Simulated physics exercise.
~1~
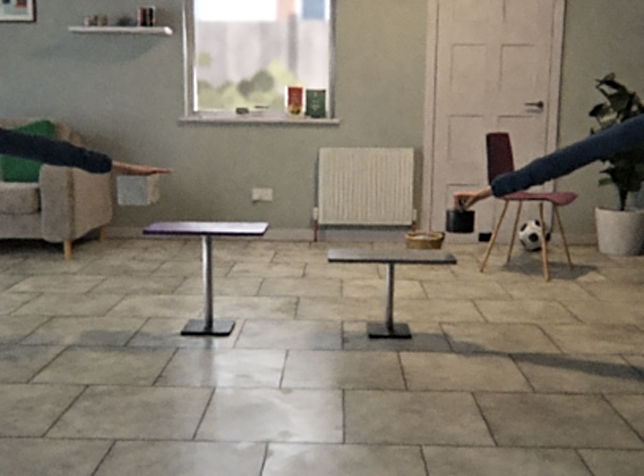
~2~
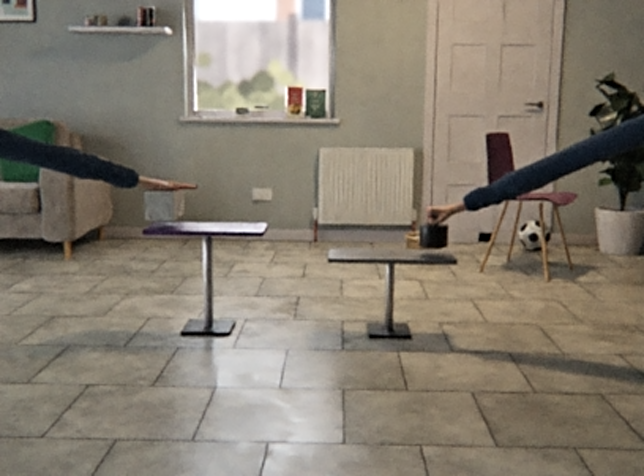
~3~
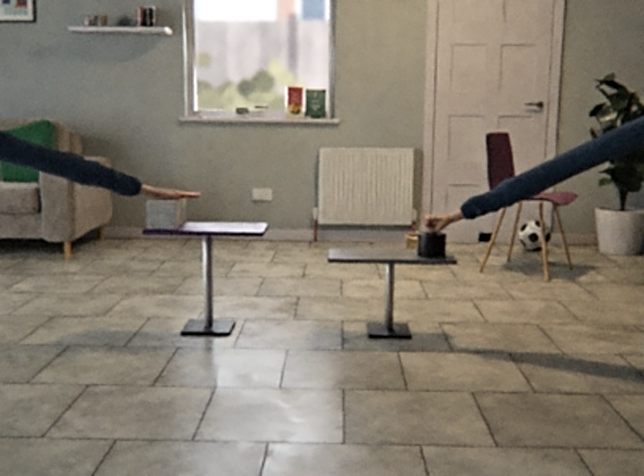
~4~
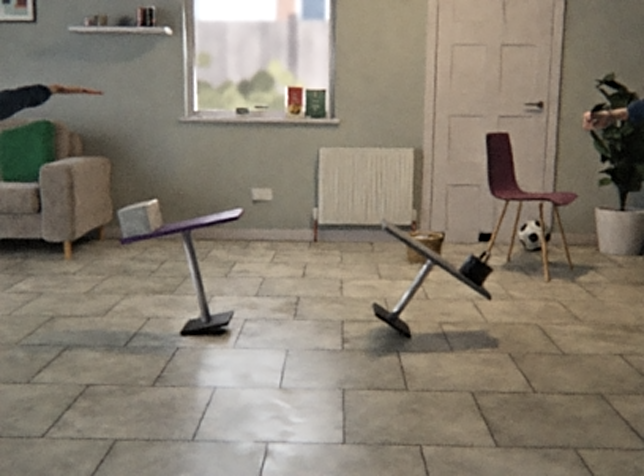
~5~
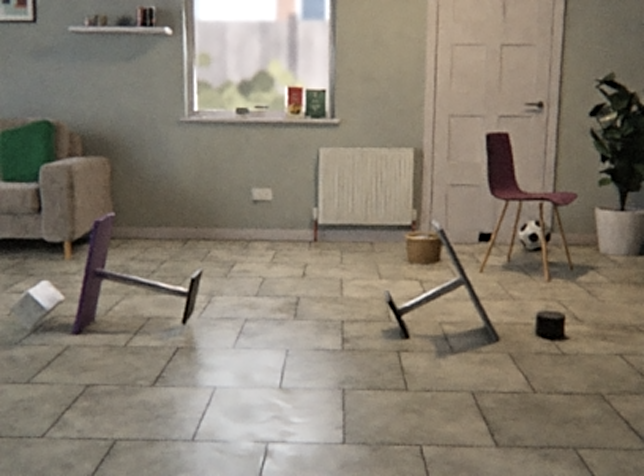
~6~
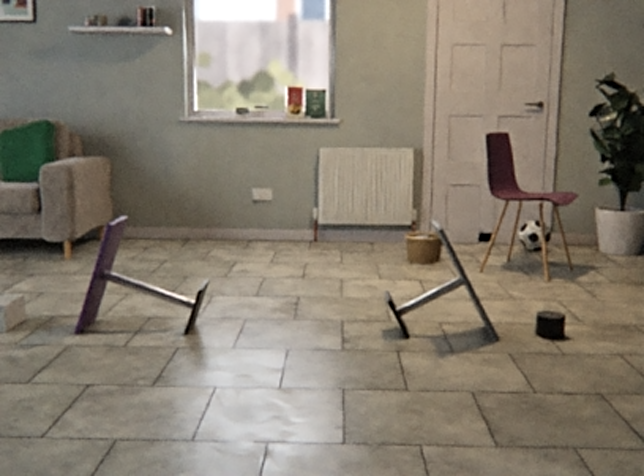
A pale block and a small black object were set by two hands on the outer edges of a purple table and a grey side table, and once released, both tables tipped outward, spilled their loads and ended up lying on the floor.
